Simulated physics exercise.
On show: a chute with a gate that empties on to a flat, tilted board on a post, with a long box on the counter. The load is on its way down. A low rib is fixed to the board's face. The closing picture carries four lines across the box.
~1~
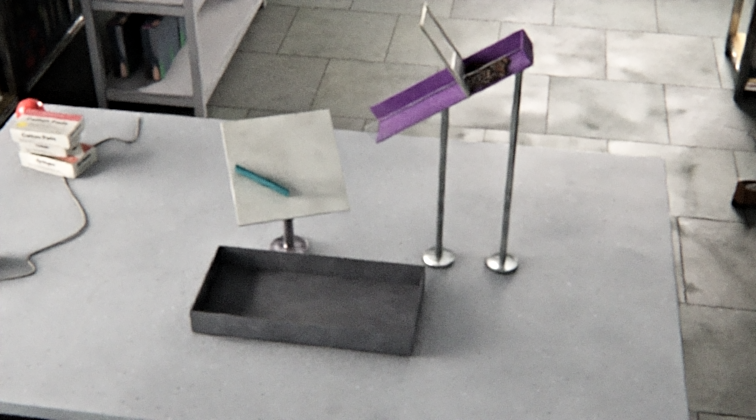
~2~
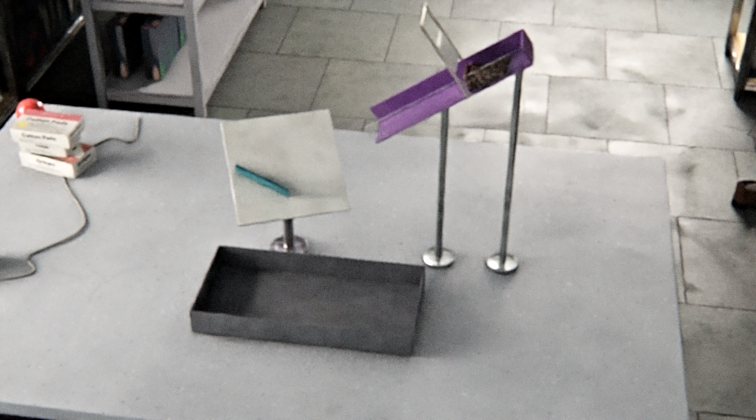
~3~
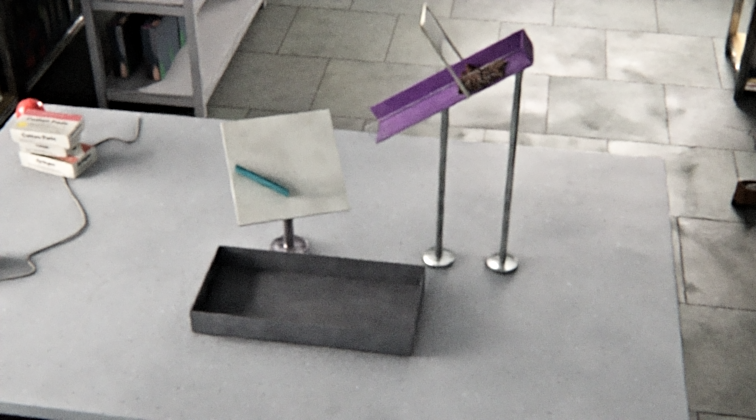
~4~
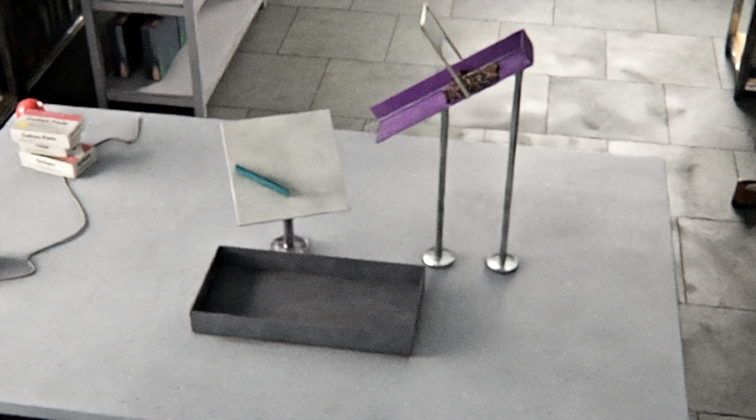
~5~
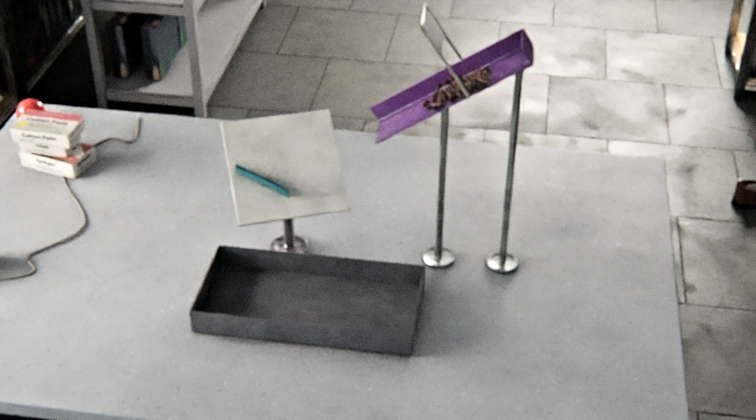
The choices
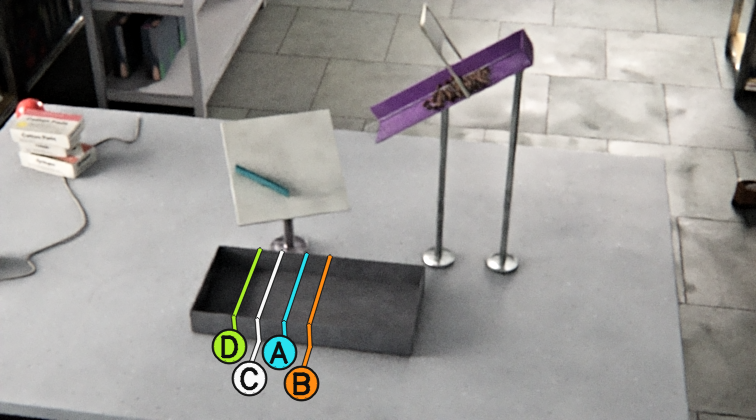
Small brown pieces sliding slowly down a purple chute, past a raised gate, above a tilted white board and an empty dark box.
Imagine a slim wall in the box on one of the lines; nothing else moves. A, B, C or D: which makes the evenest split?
Choose A.
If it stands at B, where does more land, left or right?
The left side.
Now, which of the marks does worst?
D.
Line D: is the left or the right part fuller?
The right side.
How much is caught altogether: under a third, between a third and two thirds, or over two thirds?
About that: Over two thirds.
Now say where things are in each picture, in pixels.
In the first frame, load behind the gate at (484, 71), allspice berries; lip of the chute at (378, 133), sloping gently.
In the second frame, middle of the board at (285, 166), tilted fairly steeply; middle of its low edge at (295, 217); of its high edge at (275, 116).
In the third frame, front corners of the box at (190, 311) and (412, 335), empty; front of the load at (459, 83).
In the fourth frame, middle of the load at (470, 83); its front at (445, 93), about a quarter of the way to the lip; rib from (236, 165) to (289, 191).
In the fifth frame, middle of the load at (459, 88); its front at (424, 105), about half of the way to the lip.
On the marked copy, line A crosses the front rim at (284, 321); line B crosses the front rim at (309, 324); line C crosses the front rim at (257, 318); line D crosses the front rim at (233, 316).
Choosing A, of what is caught, about half on the left of the divider, about half on the right.
Choosing B, of what is caught, most on the left of the divider, about a quarter on the right.
Choosing C, of what is caught, a small part on the left of the divider, most on the right.
Choosing D, of what is caught, a stray few on the left of the divider, nearly all on the right.
